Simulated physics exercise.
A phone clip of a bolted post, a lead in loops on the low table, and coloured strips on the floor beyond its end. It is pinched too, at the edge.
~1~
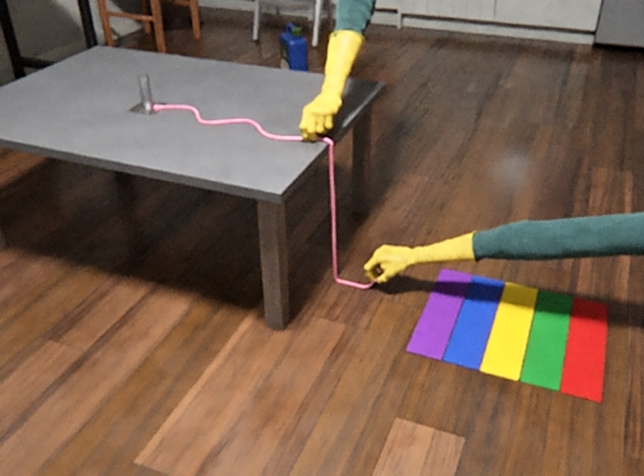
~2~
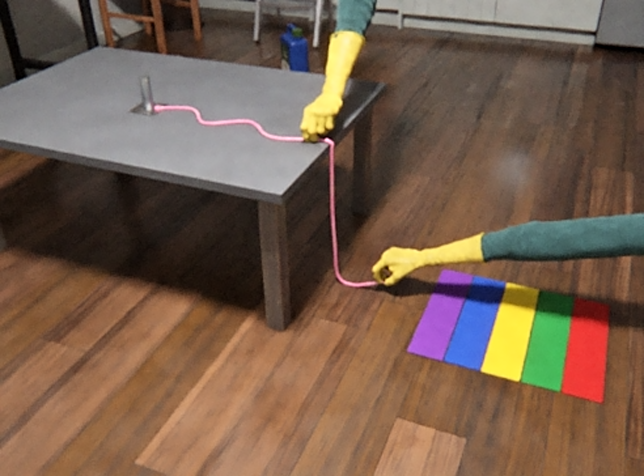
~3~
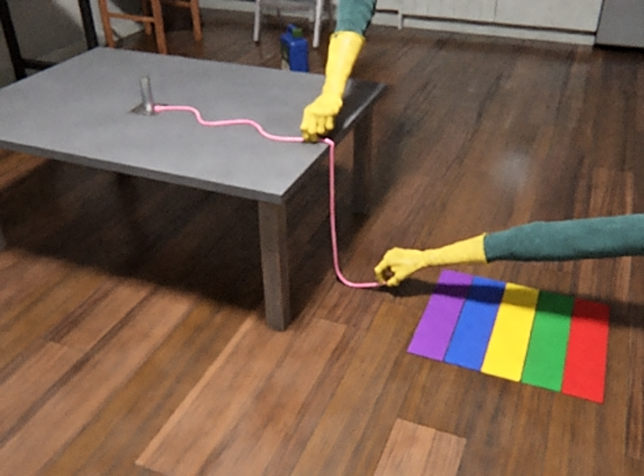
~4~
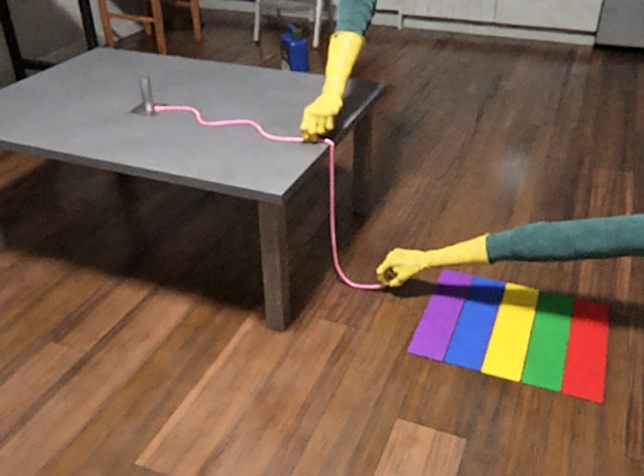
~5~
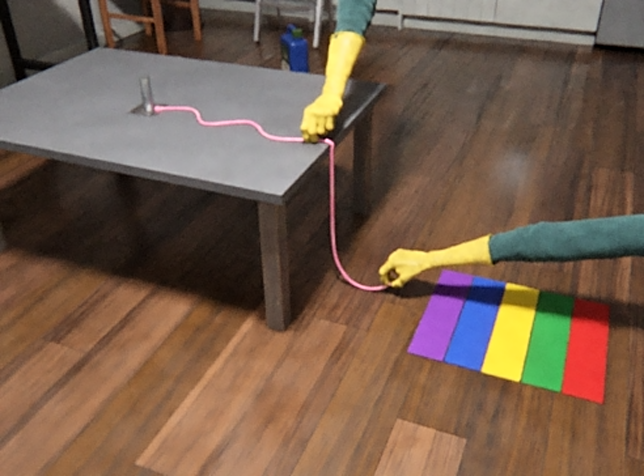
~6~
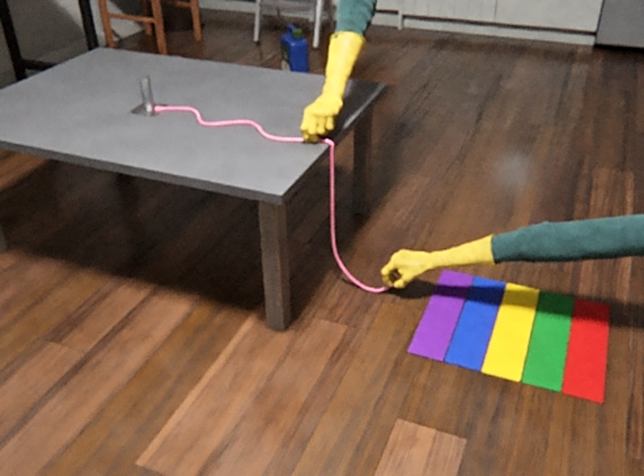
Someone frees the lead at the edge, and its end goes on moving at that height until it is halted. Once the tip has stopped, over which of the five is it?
Over the yellow strip.
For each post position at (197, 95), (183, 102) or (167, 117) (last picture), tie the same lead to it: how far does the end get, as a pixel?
The three places are (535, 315), (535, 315) and (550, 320), in that order.
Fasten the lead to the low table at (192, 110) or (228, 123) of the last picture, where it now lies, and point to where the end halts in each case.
Roughly (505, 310), then roughly (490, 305).
Soon after, end near (443, 296); over purple.
After that, end near (486, 306); over blue.
At the stop, end near (511, 312); over yellow. It halts on the yellow strip.
